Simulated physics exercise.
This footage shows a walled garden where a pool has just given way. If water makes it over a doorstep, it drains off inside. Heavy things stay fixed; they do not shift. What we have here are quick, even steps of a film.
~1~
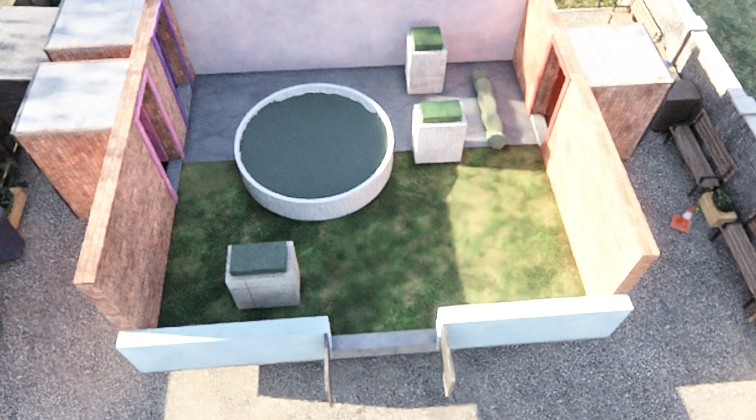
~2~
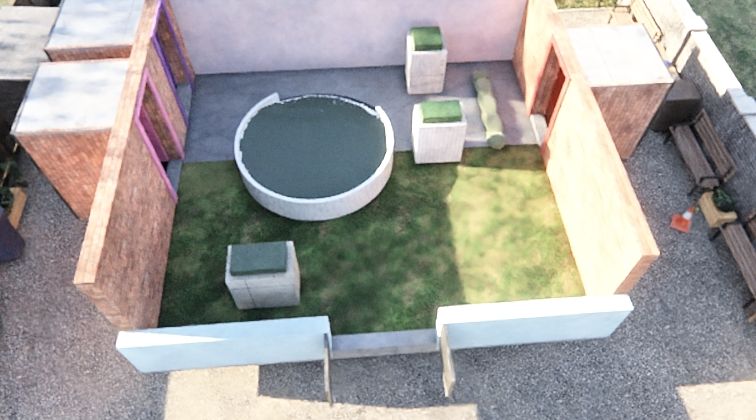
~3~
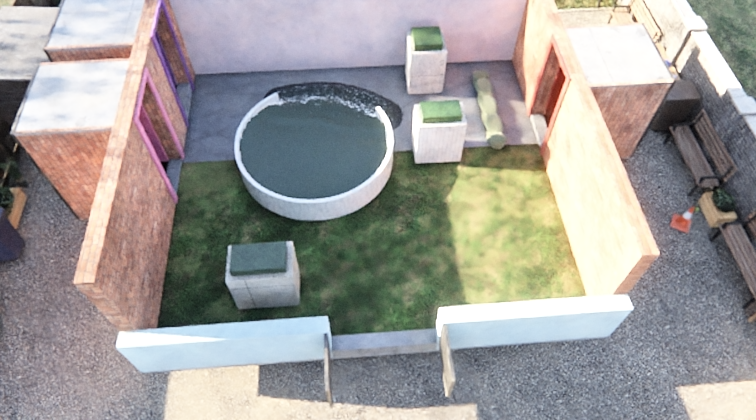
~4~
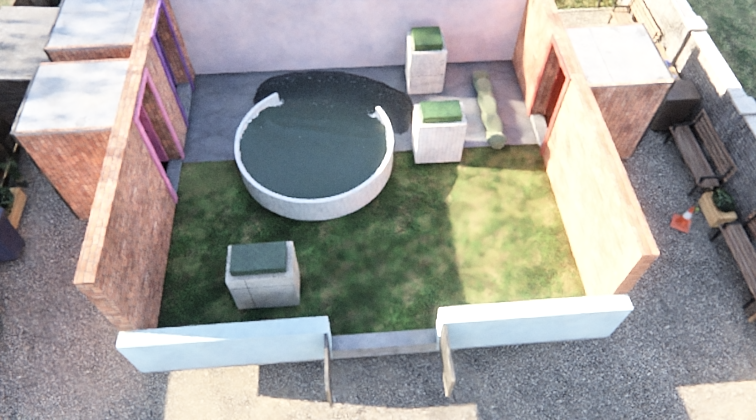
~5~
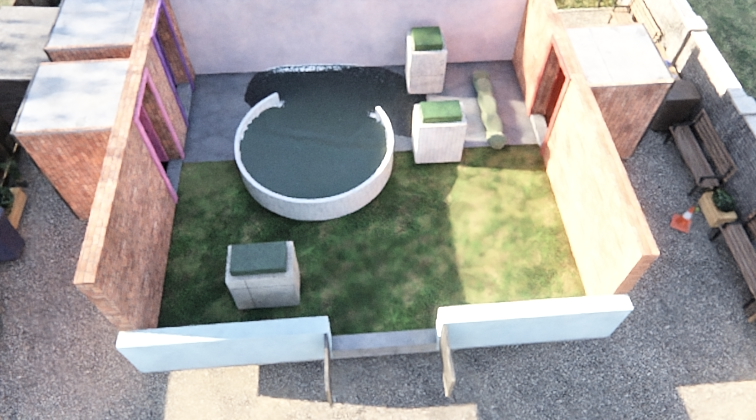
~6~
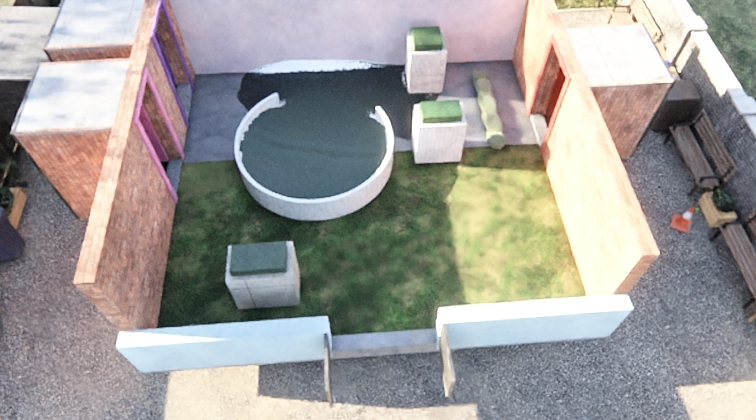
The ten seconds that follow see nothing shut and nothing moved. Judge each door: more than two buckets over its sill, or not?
As I see it, the purple door never exceeds two buckets. The red door never exceeds two buckets. The pink door exceeds two buckets.
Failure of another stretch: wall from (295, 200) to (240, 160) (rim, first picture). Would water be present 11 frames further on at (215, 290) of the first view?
Answer: Soaked.
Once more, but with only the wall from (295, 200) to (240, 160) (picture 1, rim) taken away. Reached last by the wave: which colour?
The door marked red is last.
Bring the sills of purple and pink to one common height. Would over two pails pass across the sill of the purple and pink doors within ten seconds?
Purple: Too much; pink: Not enough.
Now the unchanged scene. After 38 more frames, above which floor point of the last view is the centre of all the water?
Near pixel (349, 140).
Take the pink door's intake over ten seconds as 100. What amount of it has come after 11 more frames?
Result: 0 % of the ten-second total.
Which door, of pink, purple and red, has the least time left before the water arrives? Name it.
I'd say the purple-painted one.
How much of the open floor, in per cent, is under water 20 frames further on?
Estimate: Near 45 %.
A moment on, water covers 20 % of the floor; the purple door not reached, the red door not reached, the pink door not reached.
Next, water covers 25 % of the floor; the purple door wet at the sill, nothing in, the red door not reached, the pink door not reached.
Then, water covers 45 % of the floor; the purple door wet at the sill, nothing in, the red door wet at the sill, nothing in, the pink door wet at the sill, nothing in.
Later, water covers 75 % of the floor; the purple door wet at the sill, nothing in, the red door wet at the sill, nothing in, the pink door under two buckets in.
In the end, water covers 95 % of the floor; the purple door wet at the sill, nothing in, the red door wet at the sill, nothing in, the pink door over two buckets in.
